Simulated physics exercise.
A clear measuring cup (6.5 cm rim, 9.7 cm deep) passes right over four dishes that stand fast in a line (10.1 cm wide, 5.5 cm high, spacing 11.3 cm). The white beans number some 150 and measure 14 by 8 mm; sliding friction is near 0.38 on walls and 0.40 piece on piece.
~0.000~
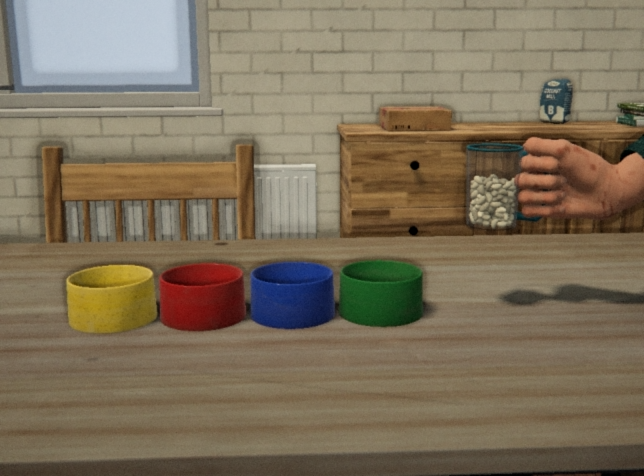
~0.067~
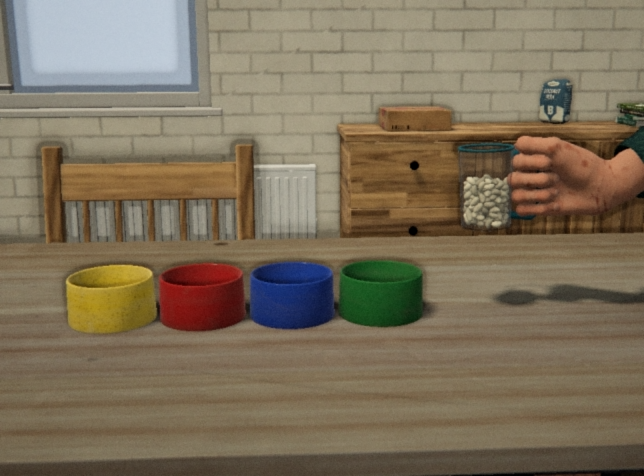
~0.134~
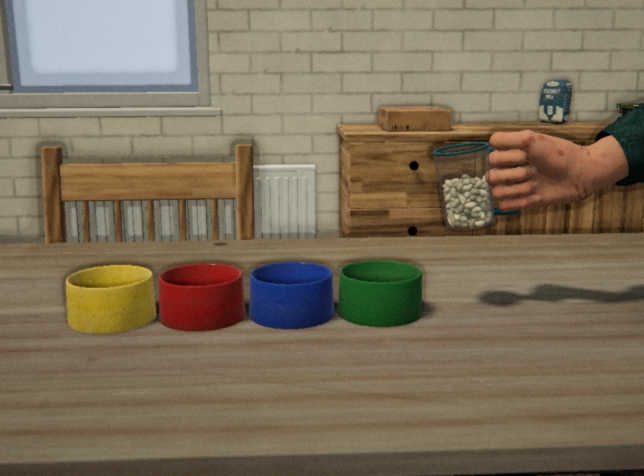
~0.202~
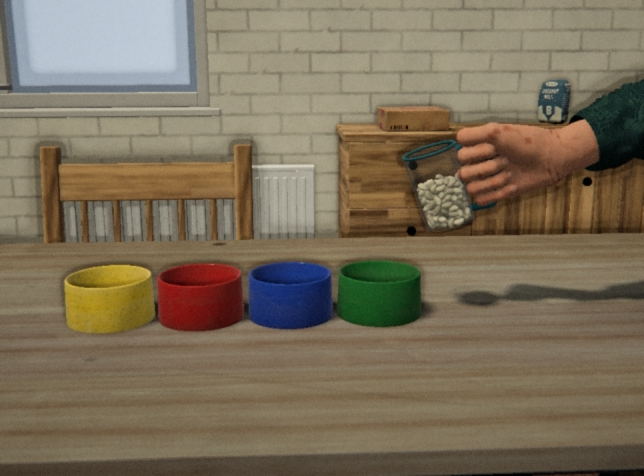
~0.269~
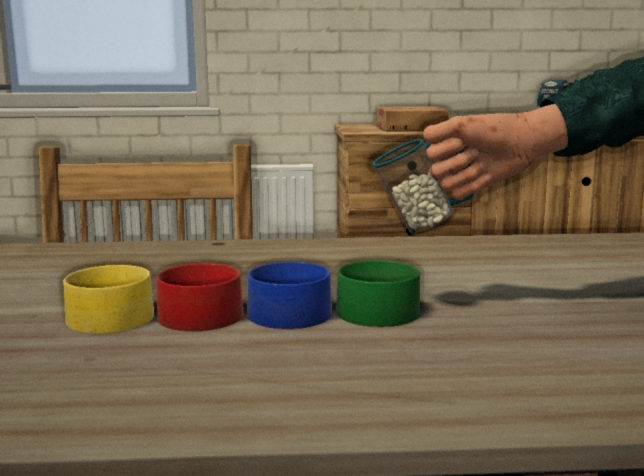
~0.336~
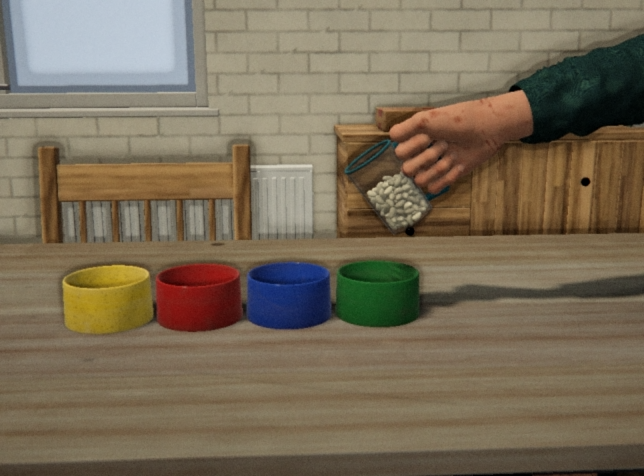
A hand moves a clear cup of white beans left toward four coloured dishes, tilting it.
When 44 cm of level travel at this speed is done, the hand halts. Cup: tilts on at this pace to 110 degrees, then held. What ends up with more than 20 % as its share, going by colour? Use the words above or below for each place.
Red dish: Below; blue dish: Below; green dish: Below; yellow dish: Above; counter: Above.
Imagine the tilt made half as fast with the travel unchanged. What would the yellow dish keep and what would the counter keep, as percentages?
Then yellow would get 100 and the counter 0.
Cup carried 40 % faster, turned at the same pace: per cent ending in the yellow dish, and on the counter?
Yellow: 70; counter: 30.
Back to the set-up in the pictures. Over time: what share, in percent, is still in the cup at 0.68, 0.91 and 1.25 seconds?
Going in order, it reads 100, then 100, and finally 15 per cent.
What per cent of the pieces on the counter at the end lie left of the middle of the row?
Roughly 100 per cent of them.
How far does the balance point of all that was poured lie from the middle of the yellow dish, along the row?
Close to 9 cm, shifted leftward.
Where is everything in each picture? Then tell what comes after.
Cup at (493, 187), tilt 0 degrees, lip at (469, 148), moved 0.0 cm; middle of the pieces at (492, 198); green dish at (381, 272); blue dish at (292, 273); red dish at (202, 275); yellow dish at (110, 277), in the first frame.
Cup at (486, 187), tilt 2 degrees, lip at (460, 149), moved 0.8 cm; middle of the pieces at (485, 198), in the second frame.
Cup at (466, 187), tilt 10 degrees, lip at (435, 153), moved 3.3 cm; middle of the pieces at (467, 198), in the third frame.
Cup at (440, 188), tilt 18 degrees, lip at (404, 159), moved 6.4 cm; middle of the pieces at (443, 198), in the fourth frame.
Cup at (415, 188), tilt 27 degrees, lip at (374, 165), moved 9.4 cm; middle of the pieces at (419, 198), in the fifth frame.
Cup at (390, 189), tilt 35 degrees, lip at (346, 173), moved 12.5 cm; middle of the pieces at (396, 198); green dish at (378, 272); blue dish at (289, 274); red dish at (198, 275); yellow dish at (107, 277). Its pace works out near 130 degrees a second; the hand travels 45 cm a second, in the sixth frame.
After 0.68 s, tilt 80 degrees; cup holds 100 %.
After 0.91 s, tilt 108 degrees; cup holds 100 %.
Then, at 1.25 s, tilt 110 degrees; cup holds 15 %, yellow 25 %.
By 2.8 s all is still; red 0 %, blue 0 %, green 0 %, yellow 40 %, counter 60 %.
